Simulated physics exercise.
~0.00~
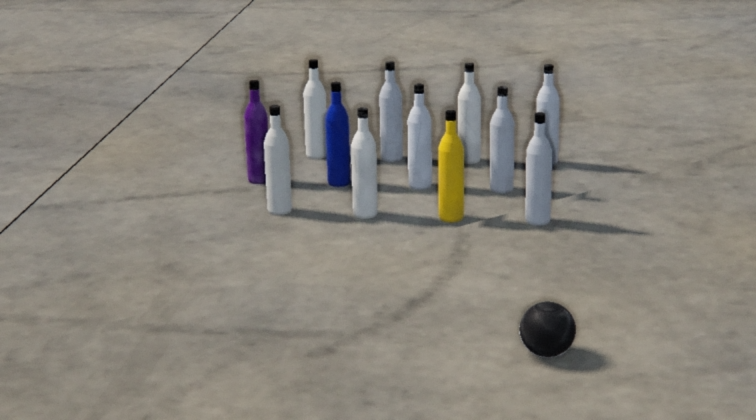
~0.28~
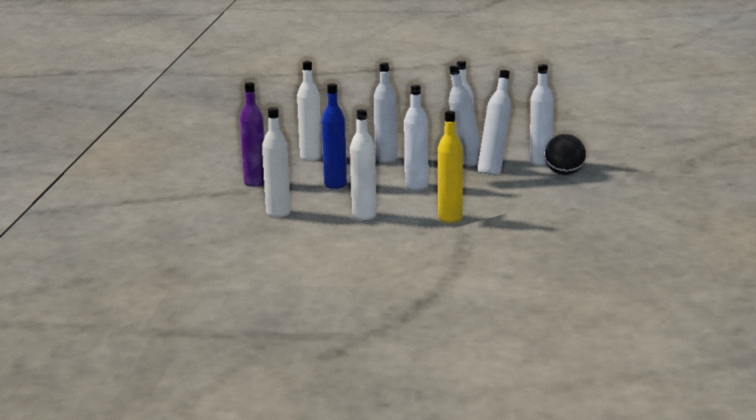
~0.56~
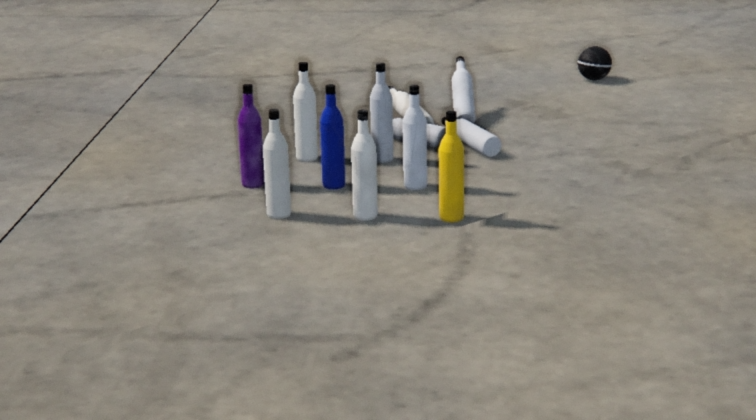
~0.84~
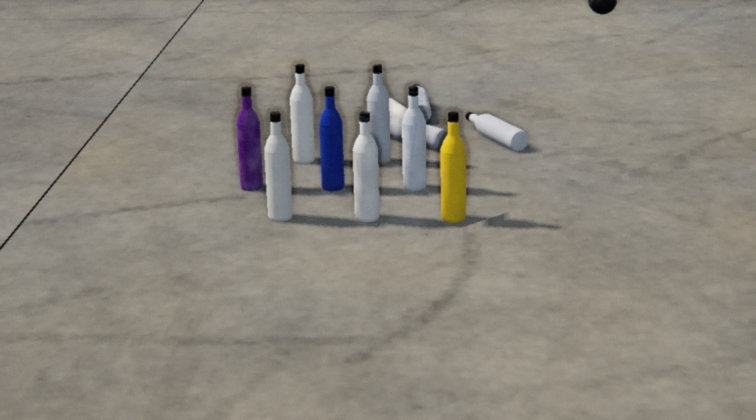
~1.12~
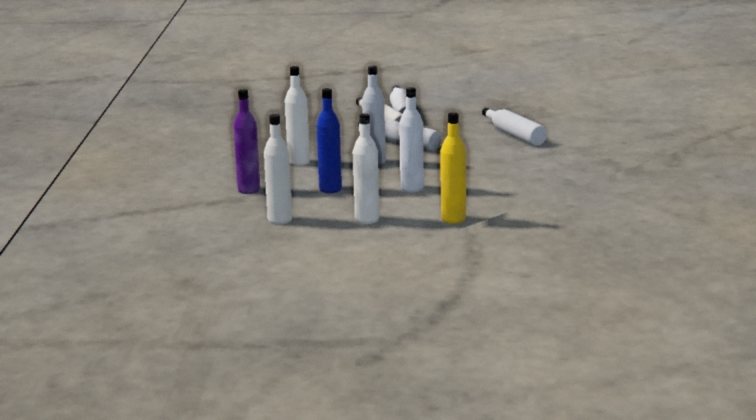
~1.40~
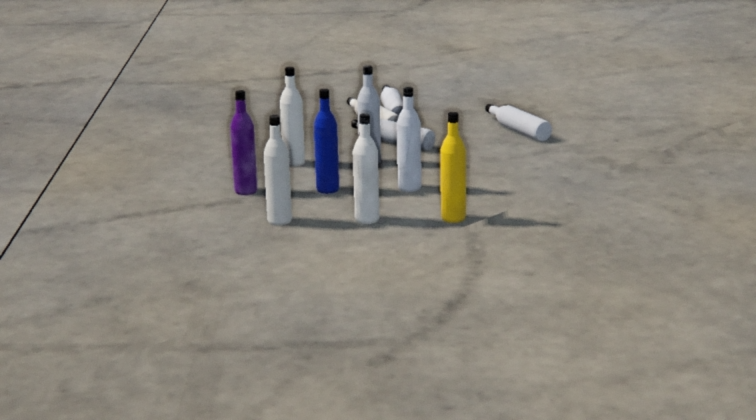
On a grey, stained concrete floor crossed by a thin dark line, seen from slightly above, black-capped bottles stand in three rows. Most are white, with a purple one at the left, a blue one beside it and a yellow one toward the front right. A black ball rolls in from the lower right and strikes the right side of the group, tipping white bottles leftward. It rolls on toward the back and out of view as four white bottles topple. Three end heaped behind the standing ones and one lies apart at the right, while the purple, blue and yellow bottles stay upright.
